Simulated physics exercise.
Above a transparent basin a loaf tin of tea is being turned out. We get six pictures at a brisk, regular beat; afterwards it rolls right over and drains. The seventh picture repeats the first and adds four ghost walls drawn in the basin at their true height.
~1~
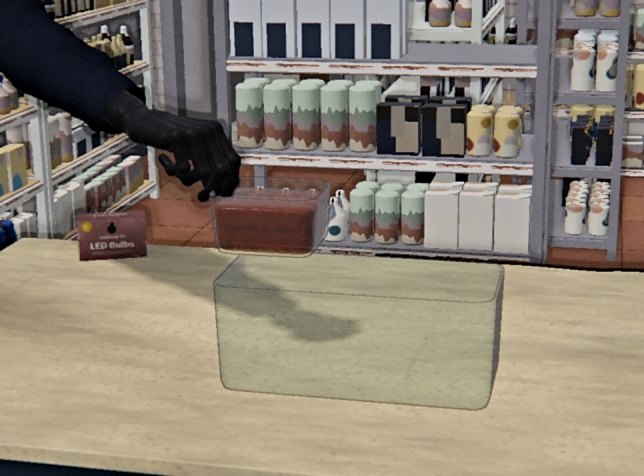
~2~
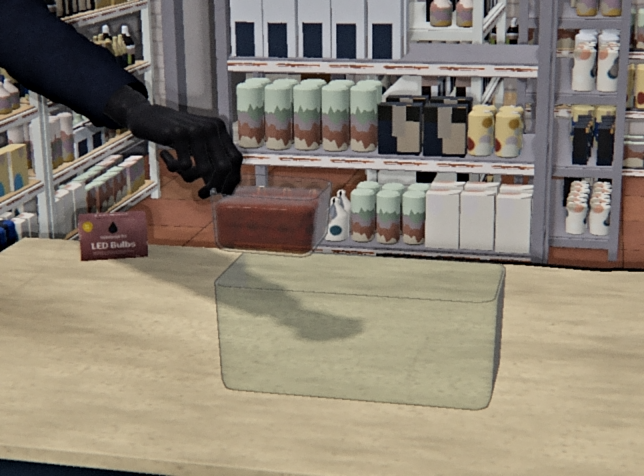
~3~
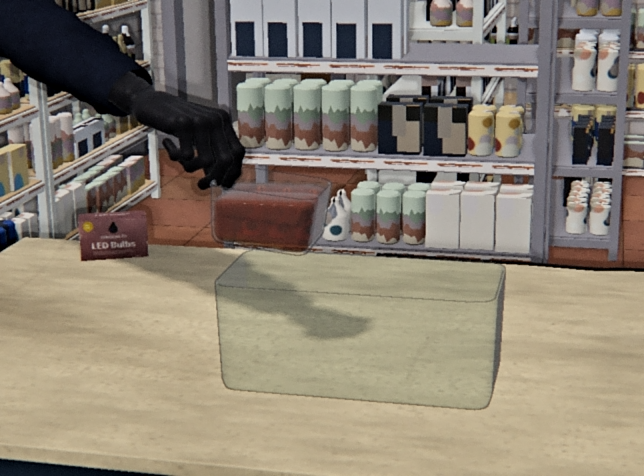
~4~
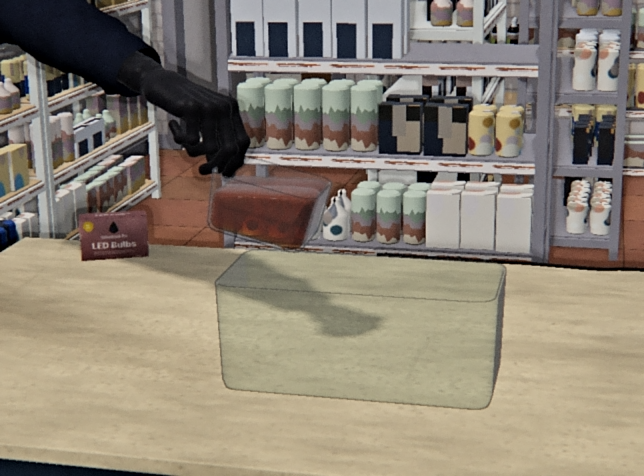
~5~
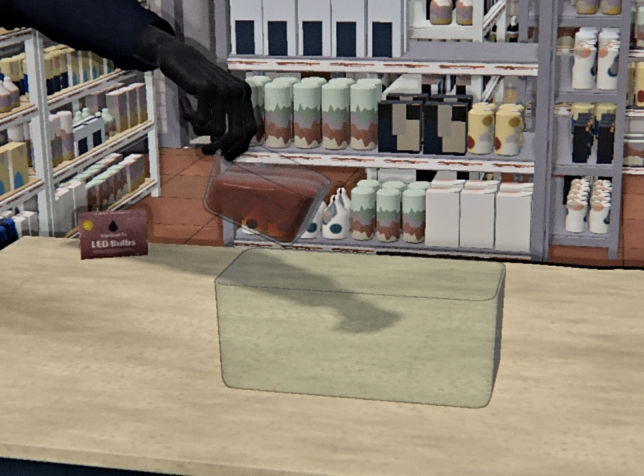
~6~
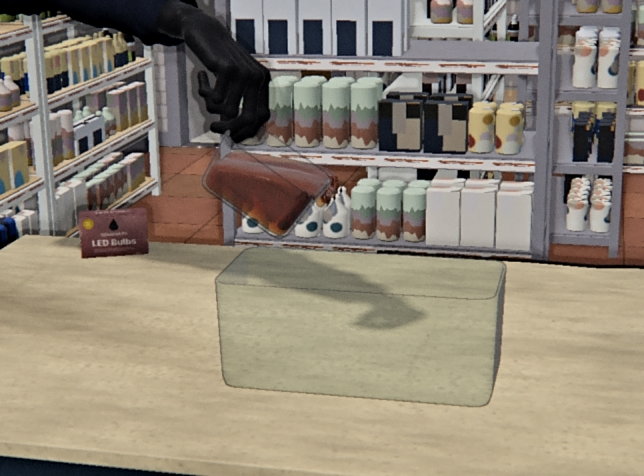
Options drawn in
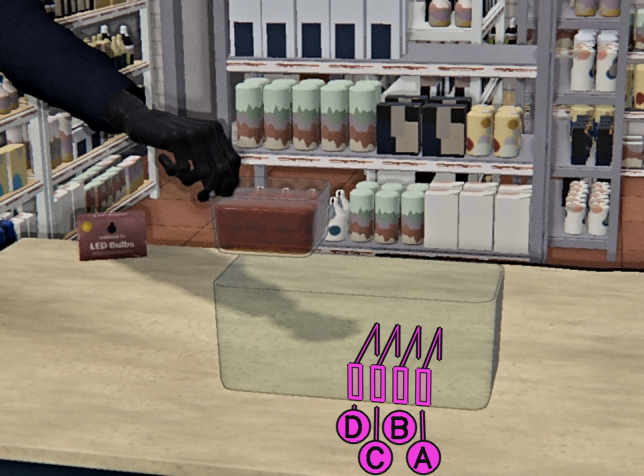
A black-gloved hand on a dark-sleeved arm reaches in from the upper left above a pale wooden counter in a shop, seen from a fixed, slightly raised view. Below it are a clear container of reddish-brown tea and a large, empty-looking transparent basin, with a dark red sign at left and stocked shelves behind. The container starts level, then tilts steadily down to the right as the hand shifts and rises slightly.
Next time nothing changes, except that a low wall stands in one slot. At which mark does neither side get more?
I would pick position B.
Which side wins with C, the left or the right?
The right side.
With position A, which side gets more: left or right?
The left one.
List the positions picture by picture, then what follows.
The first picture shows upright, lip at (321, 190); basin from (221, 386) to (490, 408); nothing has left yet.
The second picture shows upright, lip at (323, 189); nothing has left yet.
The third picture shows tipped about 6°, lip at (323, 189); nothing has left yet.
The fourth picture shows tipped about 13°, lip at (323, 189); nothing has left yet.
The fifth picture shows tipped about 22°, lip at (323, 188); tea is over the lip, down to (323, 188).
The sixth picture shows tipped about 34°, lip at (323, 187); tea is over the lip, down to (329, 197).
In magenta, A at (422, 411); B at (399, 409); C at (376, 407); D at (354, 405).
With A, about 78 % ends left of the wall and 21 % right of it.
With B, about 47 % ends left of the wall and 50 % right of it.
With C, about 26 % ends left of the wall and 73 % right of it.
With D, about 15 % ends left of the wall and 84 % right of it.
